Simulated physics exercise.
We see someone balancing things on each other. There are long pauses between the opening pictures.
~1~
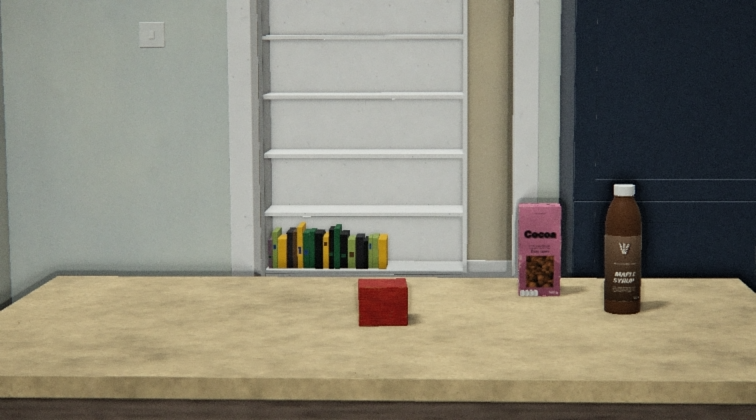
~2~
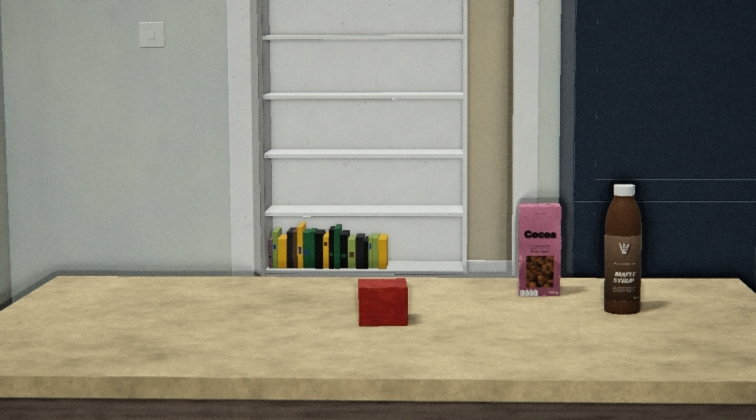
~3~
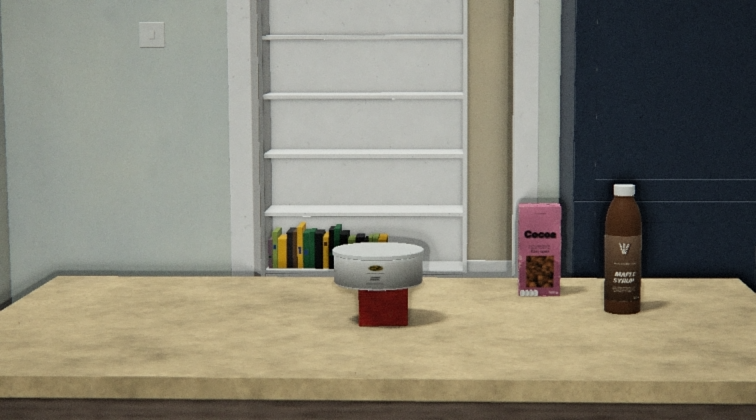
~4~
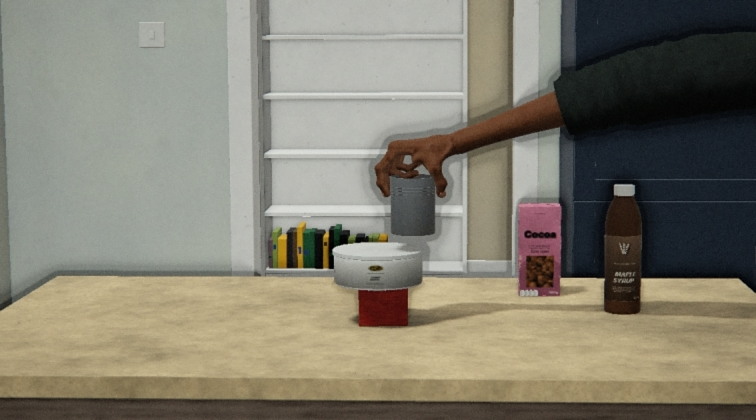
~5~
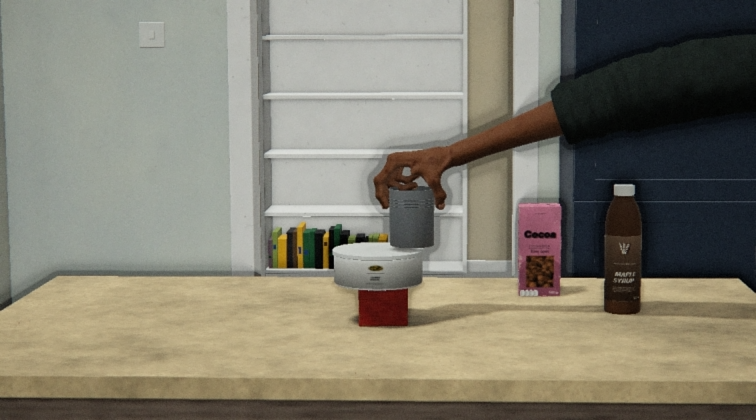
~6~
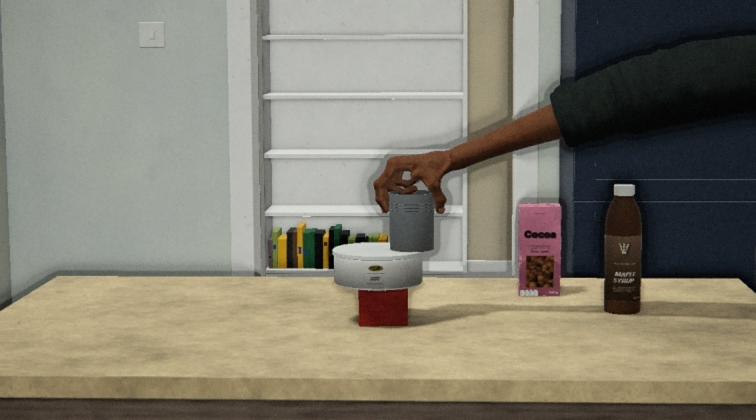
Hand lowering a grey cup onto the right side of a round white container atop a red block on a table.
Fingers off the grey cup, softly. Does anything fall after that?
It stays up.
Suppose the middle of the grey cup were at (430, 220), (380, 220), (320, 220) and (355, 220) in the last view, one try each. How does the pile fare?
In the first case it loses its balance; in the second case it stays up; in the third case it comes apart; in the fourth case it holds.
Then, 0.40 s after the last picture, nothing has stirred.
Then, 1.20 s after the last picture, grey cup resting near (412, 221).
At rest, all 5 in place. Seen from the same camera at the end, grey cup near (412, 221). The pile holds.
